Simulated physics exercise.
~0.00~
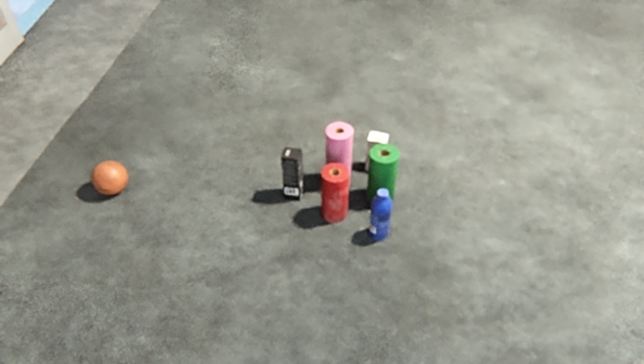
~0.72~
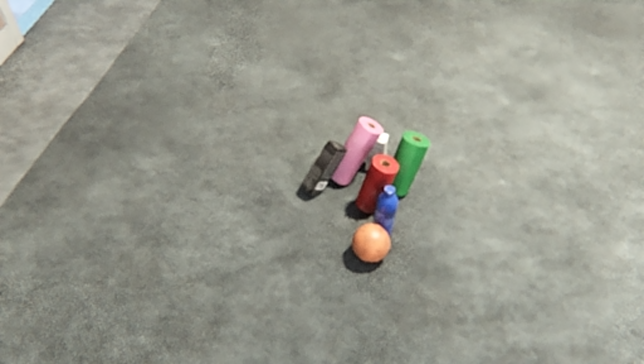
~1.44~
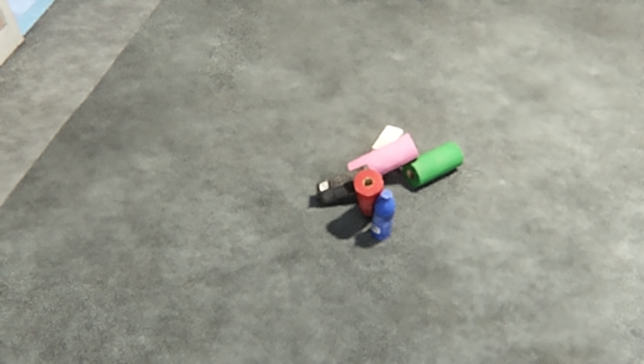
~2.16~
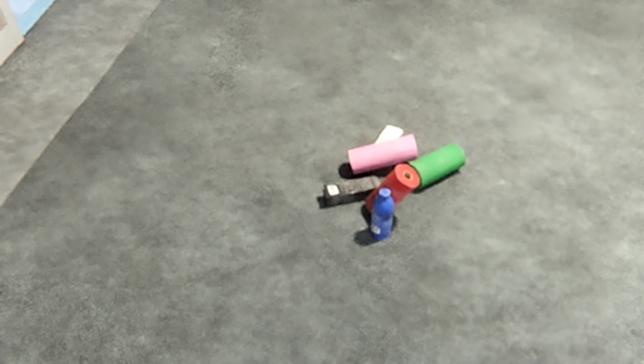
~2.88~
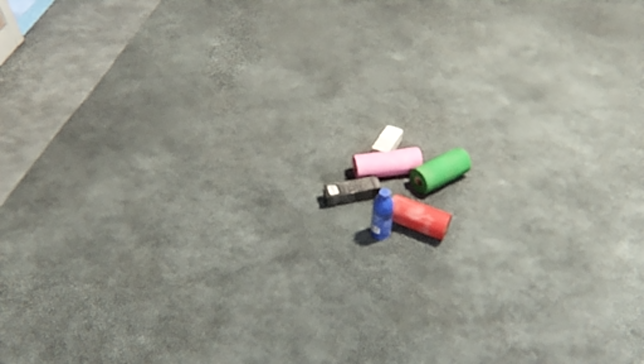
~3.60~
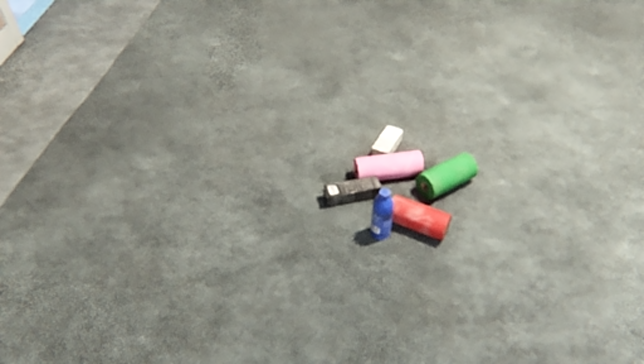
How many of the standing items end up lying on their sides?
Five of them end up lying on their sides, which are the black carton, the white carton, and the red, pink and green rolls.
